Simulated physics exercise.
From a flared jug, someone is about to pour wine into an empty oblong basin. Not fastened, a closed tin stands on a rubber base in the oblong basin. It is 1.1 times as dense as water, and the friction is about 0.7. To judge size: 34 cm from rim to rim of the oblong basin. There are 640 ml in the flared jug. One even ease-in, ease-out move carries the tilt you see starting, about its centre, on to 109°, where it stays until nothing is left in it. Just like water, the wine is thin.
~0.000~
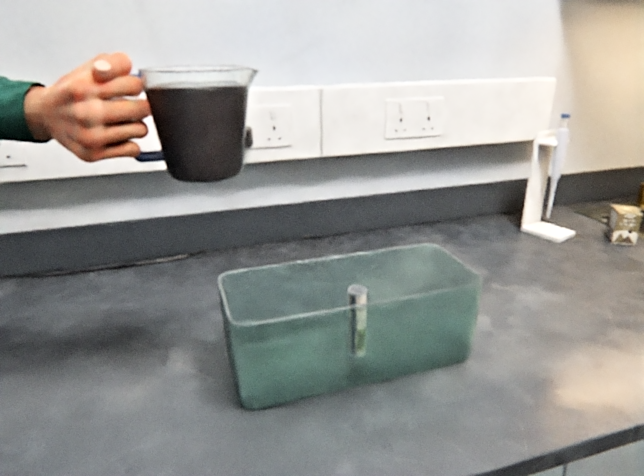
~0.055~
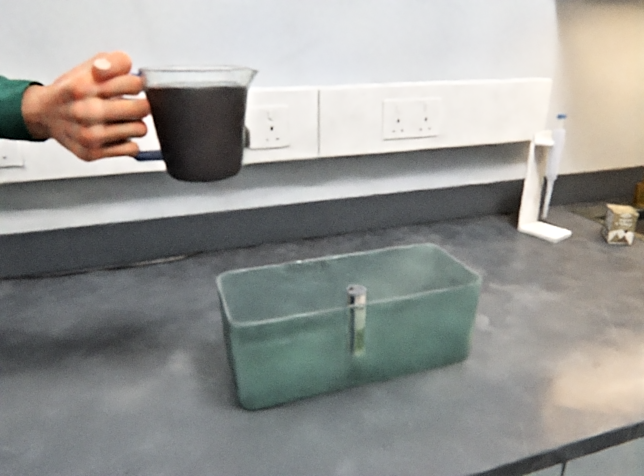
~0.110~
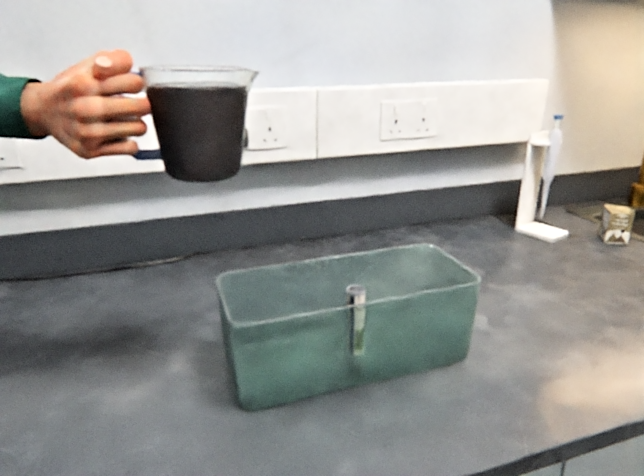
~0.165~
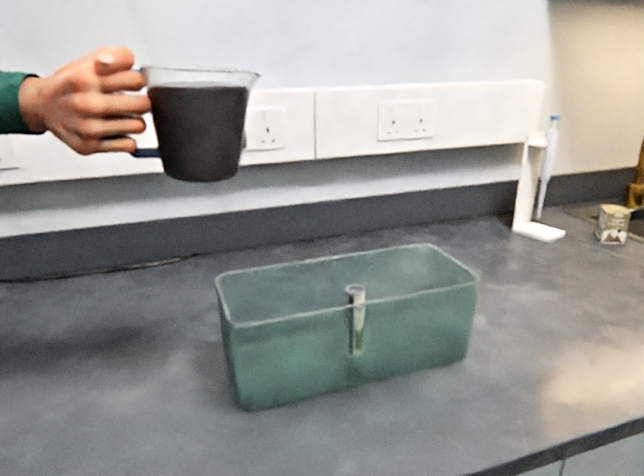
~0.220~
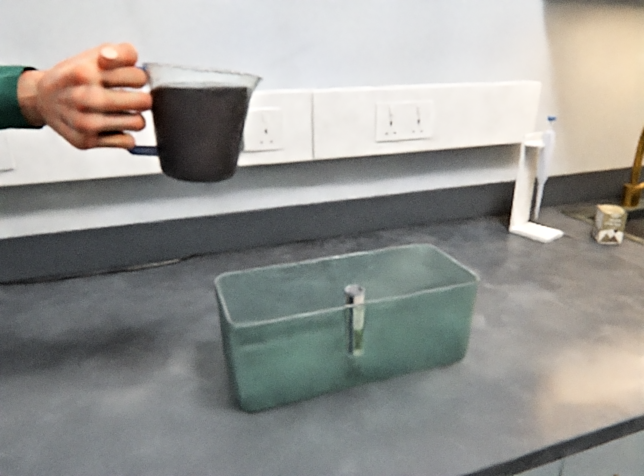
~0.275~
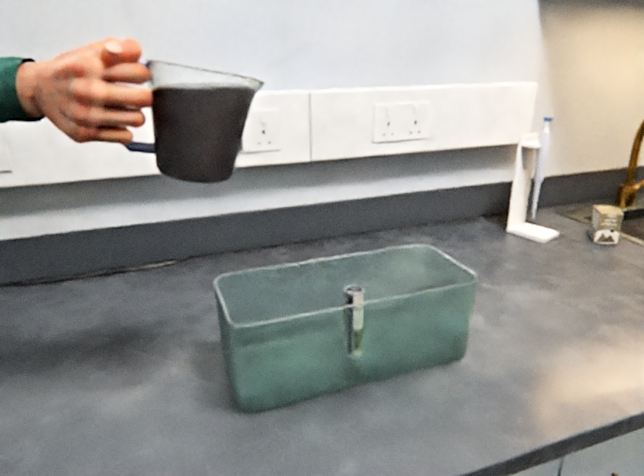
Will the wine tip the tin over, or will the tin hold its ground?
It is tipped over.
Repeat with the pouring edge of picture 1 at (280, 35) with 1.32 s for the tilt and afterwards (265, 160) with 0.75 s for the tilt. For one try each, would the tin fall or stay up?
In the first try it comes down; in the second it remains standing.
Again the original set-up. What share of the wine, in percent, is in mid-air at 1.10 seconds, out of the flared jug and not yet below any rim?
Near 28 percent.
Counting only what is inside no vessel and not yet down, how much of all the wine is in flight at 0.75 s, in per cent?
Close to 22 per cent, I'd say.
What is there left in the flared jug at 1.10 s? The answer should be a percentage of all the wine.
I reckon near 16 per cent still sits there.
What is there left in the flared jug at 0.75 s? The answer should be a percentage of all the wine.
Near 74 in a hundred.
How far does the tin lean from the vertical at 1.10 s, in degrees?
It tilts roughly 15° from upright.
After 0.75 s the tilt is 63° and 74 per cent is still to pour; the tin stands where it began.
After 1.10 s the tilt is 99° and 16 per cent is still to pour; the tin leans 15°.
After 1.46 s the tilt is 109° and 0 per cent is still to pour; the tin lies on its side.
After 1.86 s the tilt is 109° and 0 per cent is still to pour; the tin lies on its side.
In the end the tin lies on its side.
